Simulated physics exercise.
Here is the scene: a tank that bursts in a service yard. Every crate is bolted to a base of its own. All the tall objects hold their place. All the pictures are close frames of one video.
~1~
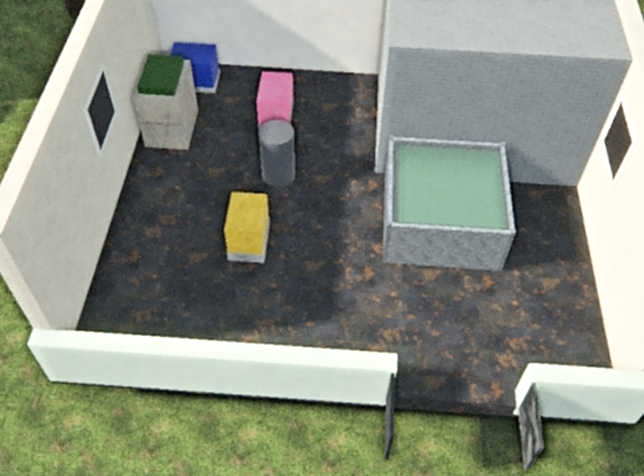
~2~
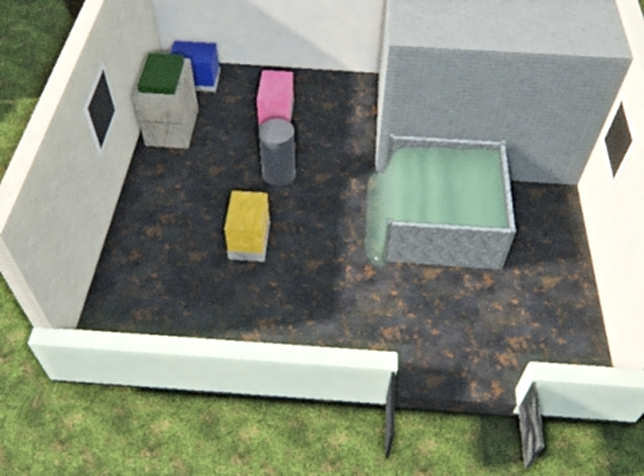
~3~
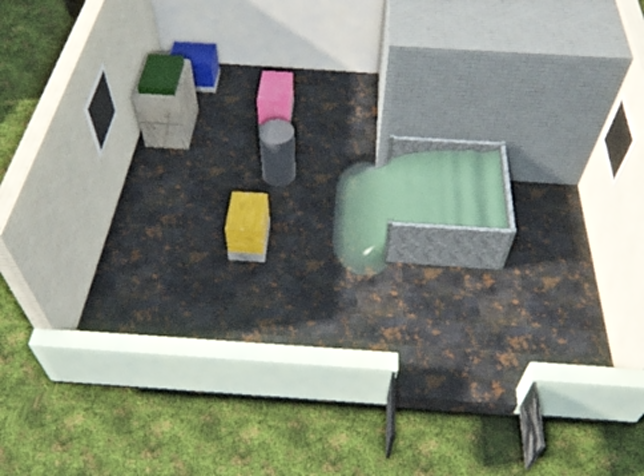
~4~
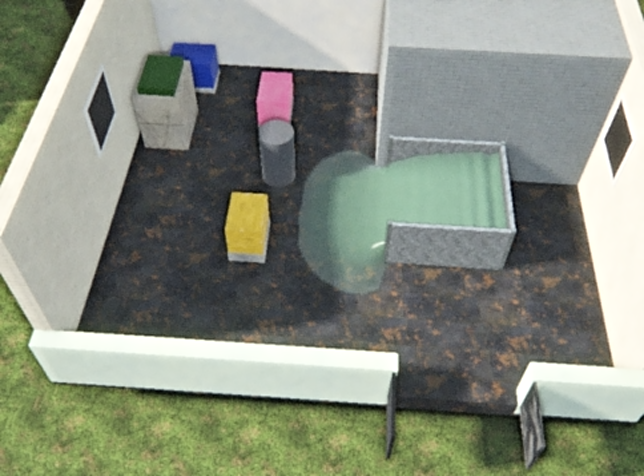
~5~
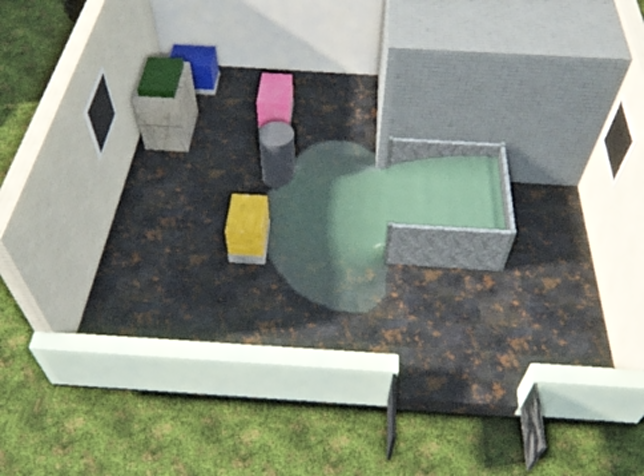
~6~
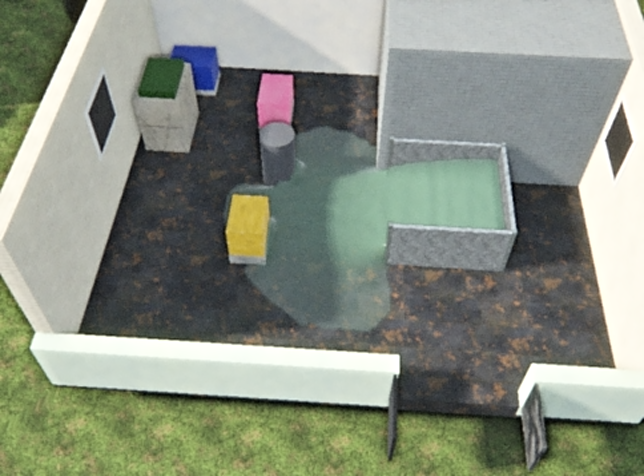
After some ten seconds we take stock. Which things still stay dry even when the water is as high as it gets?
As for the yellow crate it's moistened by the water; as for the blue crate it's moistened by the water; as for the pink crate it's moistened by the water.
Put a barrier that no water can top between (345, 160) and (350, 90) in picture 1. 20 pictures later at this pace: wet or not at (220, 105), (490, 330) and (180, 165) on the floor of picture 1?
As listed: Awash, dry, awash.
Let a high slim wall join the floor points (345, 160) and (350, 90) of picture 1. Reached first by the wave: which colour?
First to be reached: The yellow one.
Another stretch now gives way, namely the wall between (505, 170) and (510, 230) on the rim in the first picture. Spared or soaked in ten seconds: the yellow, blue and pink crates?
My guess is yellow remains untouched, blue remains untouched, and pink remains untouched.
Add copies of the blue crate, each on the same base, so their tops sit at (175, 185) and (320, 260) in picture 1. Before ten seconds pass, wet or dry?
Going in order, the first does get wet and the second does get wet.
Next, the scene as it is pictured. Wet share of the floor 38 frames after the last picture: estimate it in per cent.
By my count, 90 percent.
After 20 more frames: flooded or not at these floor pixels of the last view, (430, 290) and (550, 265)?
The first place is spared and the second is spared.
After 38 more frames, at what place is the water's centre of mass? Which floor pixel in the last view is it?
It's close to (281, 216).
A moment on, water covers 40 % of the floor; the yellow crate water round its plinth, the blue crate not reached, the pink crate water round its plinth.
Next, water covers 55 % of the floor; the yellow crate water round its plinth, the blue crate water round its plinth, the pink crate water round its plinth.
Then, water covers 70 % of the floor; the yellow crate water round its plinth, the blue crate water round its plinth, the pink crate water round its plinth.
Later, water covers 90 % of the floor; the yellow crate water round its plinth, the blue crate water round its plinth, the pink crate water round its plinth.
In the end, water covers 100 % of the floor; the yellow crate was topped, the blue crate was topped, the pink crate was topped.
